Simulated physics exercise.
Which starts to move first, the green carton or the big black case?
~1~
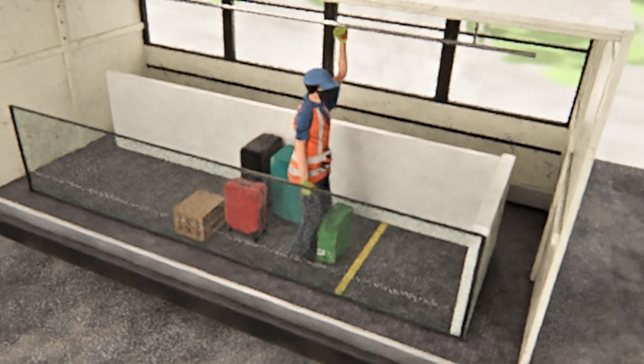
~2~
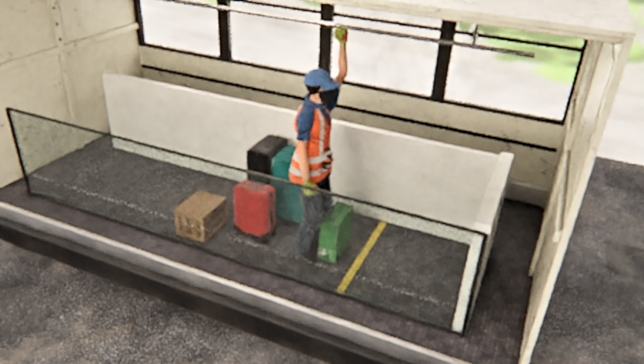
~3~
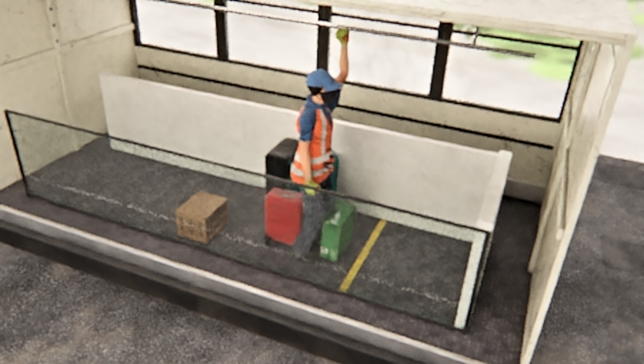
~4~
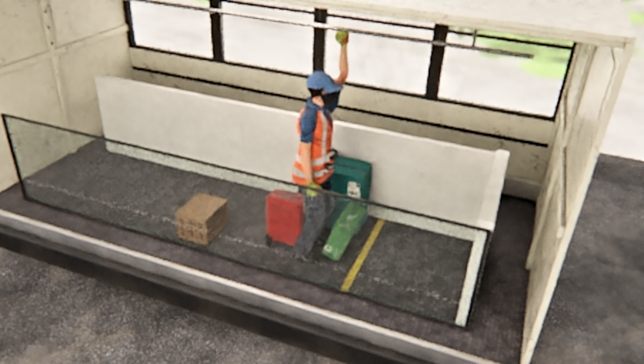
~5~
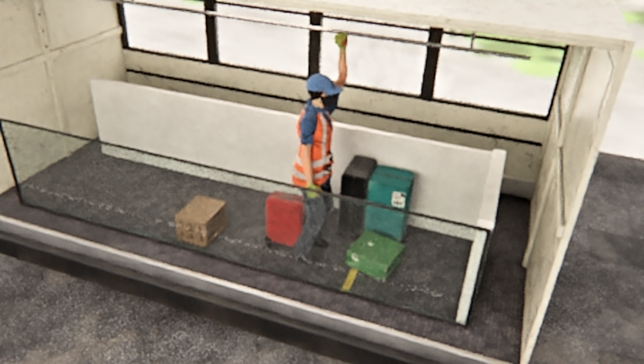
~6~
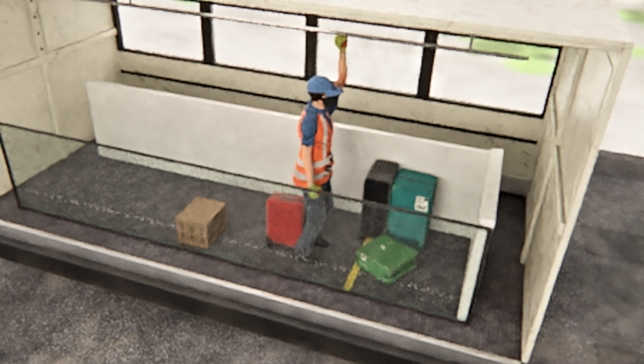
The big black case starts first, sliding to the right while the green carton is still standing in place. The carton only begins to lean after that.
